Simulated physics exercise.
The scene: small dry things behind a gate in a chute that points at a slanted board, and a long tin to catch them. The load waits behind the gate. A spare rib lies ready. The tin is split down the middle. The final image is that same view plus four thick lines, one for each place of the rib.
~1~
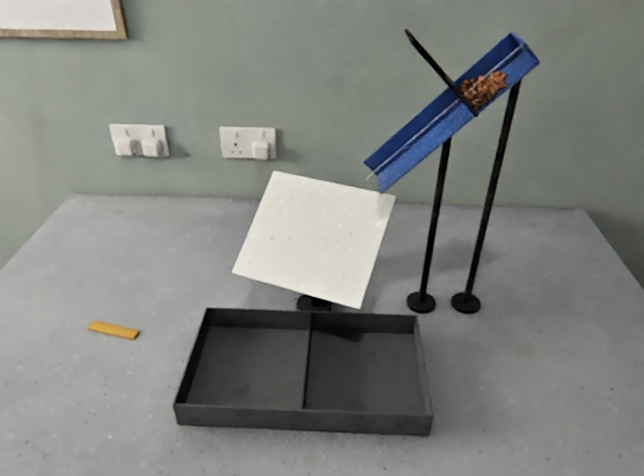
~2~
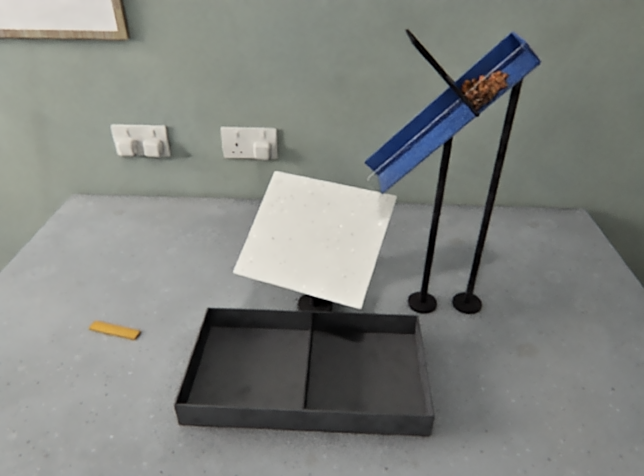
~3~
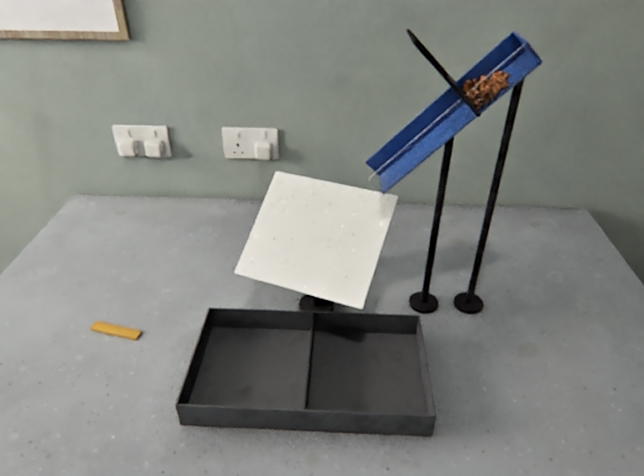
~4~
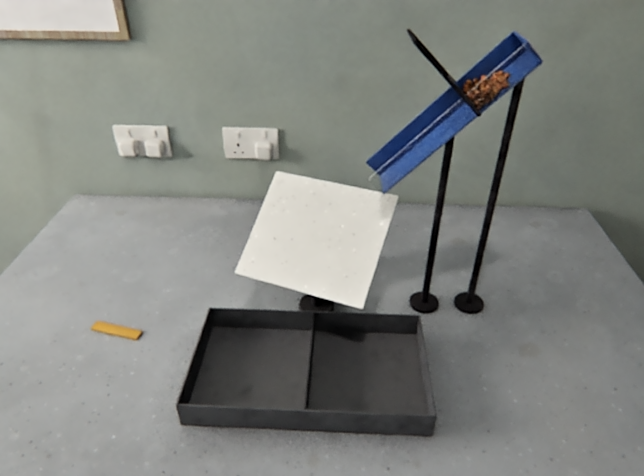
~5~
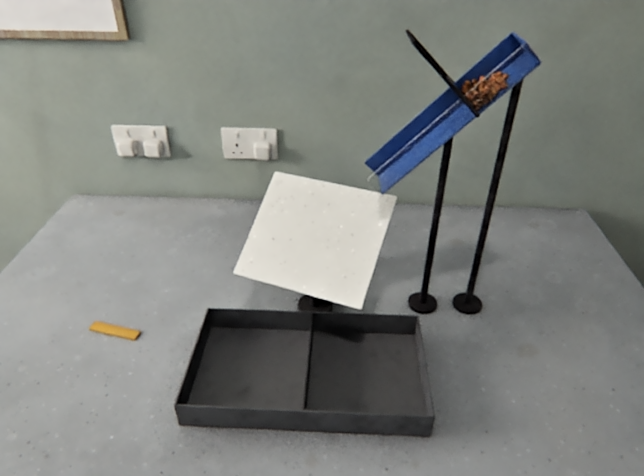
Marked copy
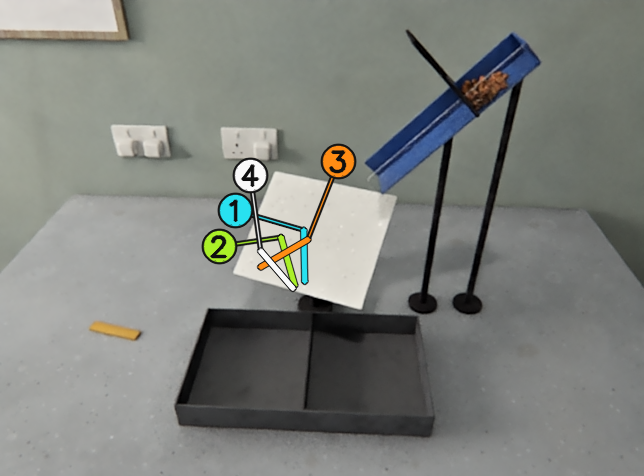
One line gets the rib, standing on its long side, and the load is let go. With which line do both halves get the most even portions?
It is 1.
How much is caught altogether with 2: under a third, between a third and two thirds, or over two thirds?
Over two thirds.
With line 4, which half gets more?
Left.
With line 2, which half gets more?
The left half.
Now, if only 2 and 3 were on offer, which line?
It is 2.
On the marked copy, line 1 from (303, 230) to (304, 281); line 2 from (281, 237) to (294, 285); line 3 from (307, 239) to (260, 267); line 4 from (260, 250) to (292, 288).
If 1 is chosen, of what is caught, roughly two thirds in the left half, roughly a third in the right.
If 2 is chosen, of what is caught, the larger part in the left half, roughly a quarter in the right.
If 3 is chosen, of what is caught, almost all in the left half, just a few in the right.
If 4 is chosen, of what is caught, the larger part in the left half, about a tenth in the right.
